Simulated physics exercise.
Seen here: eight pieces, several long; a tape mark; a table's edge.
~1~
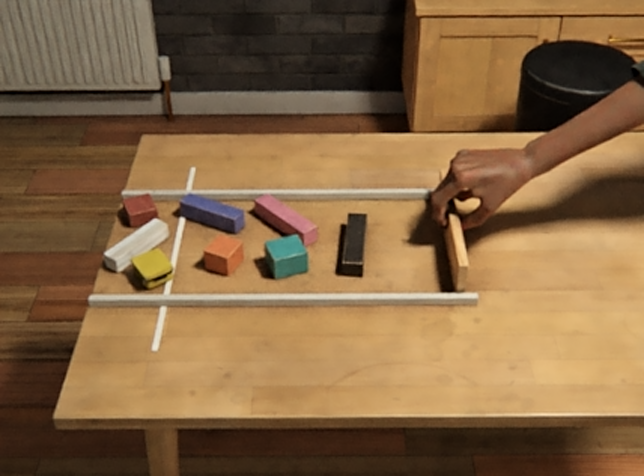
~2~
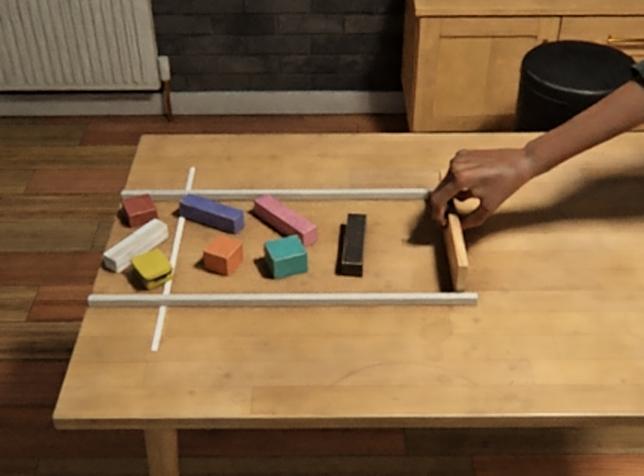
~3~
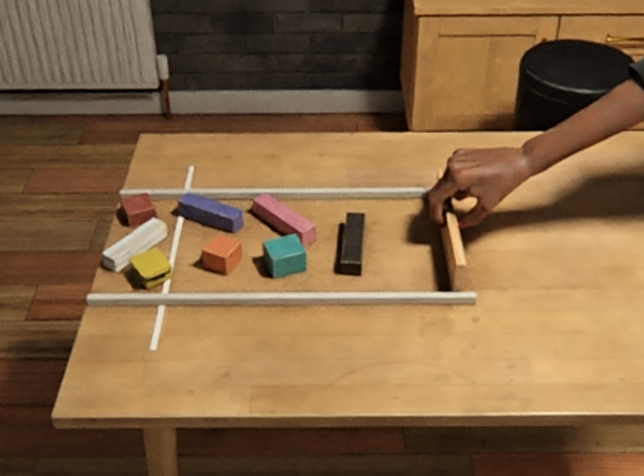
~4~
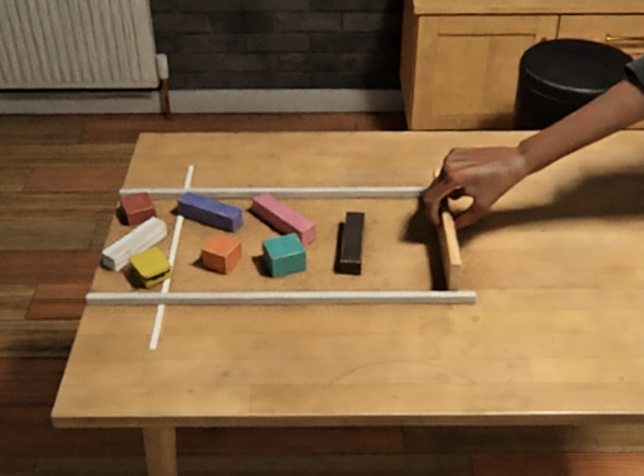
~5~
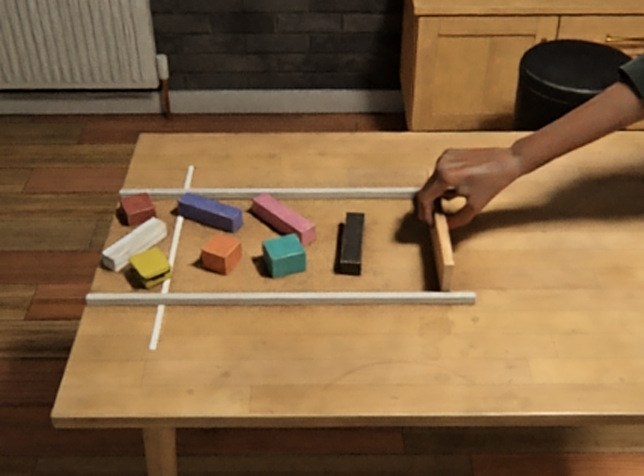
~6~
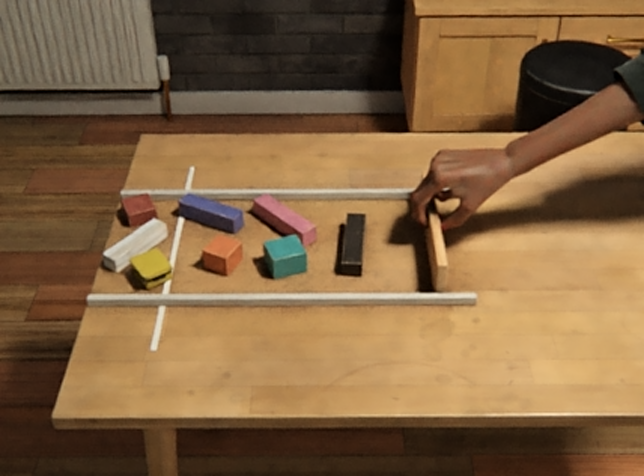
A hand on the right grips an upright wooden board set between two pale rails on a table and slides it slightly to the left. Eight coloured blocks lie between the rails, some around a white tape line, and they stay still as the board edges nearer the black bar without touching it.
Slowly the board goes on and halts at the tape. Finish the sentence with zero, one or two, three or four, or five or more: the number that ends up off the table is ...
The number that ends up off the table is one or two.
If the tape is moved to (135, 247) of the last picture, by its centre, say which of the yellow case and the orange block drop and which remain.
Yellow case: Is still there, orange block: Is gone.
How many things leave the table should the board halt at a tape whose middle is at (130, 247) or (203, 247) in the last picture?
The counts: 6 and 0.
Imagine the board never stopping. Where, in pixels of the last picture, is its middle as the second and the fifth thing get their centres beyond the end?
The middle is near (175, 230) first and near (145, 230) after.
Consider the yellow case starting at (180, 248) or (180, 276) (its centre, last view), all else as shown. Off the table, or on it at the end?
In turn it drops off; holds on.
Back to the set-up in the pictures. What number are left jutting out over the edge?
You'd get 3.
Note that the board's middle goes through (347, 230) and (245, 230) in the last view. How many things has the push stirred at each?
At the first place 1, at the second 6.
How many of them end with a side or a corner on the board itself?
1.
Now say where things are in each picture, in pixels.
In the first frame, red block (140, 210); white stick (137, 245); yellow case (153, 270); board (452, 230); tape (177, 247).
In the second frame, white stick (137, 245); black bar (355, 244).
In the third frame, yellow case (152, 270); orange block (222, 254).
In the fourth frame, red block (138, 209); blue bar (210, 212).
In the fifth frame, white stick (135, 244); turquoise block (284, 256).
In the sixth frame, red block (139, 210); white stick (136, 245); yellow case (152, 270); board (433, 230); tape (175, 246).
A little later, none off yet; red block at rest near (139, 210); white stick at rest near (136, 245); yellow case at rest near (152, 270).
Next, none off yet; red block at rest near (139, 210); white stick at rest near (136, 245); yellow case moving near (148, 271).
When it is over, the number that fall off is one or two; down, white stick.
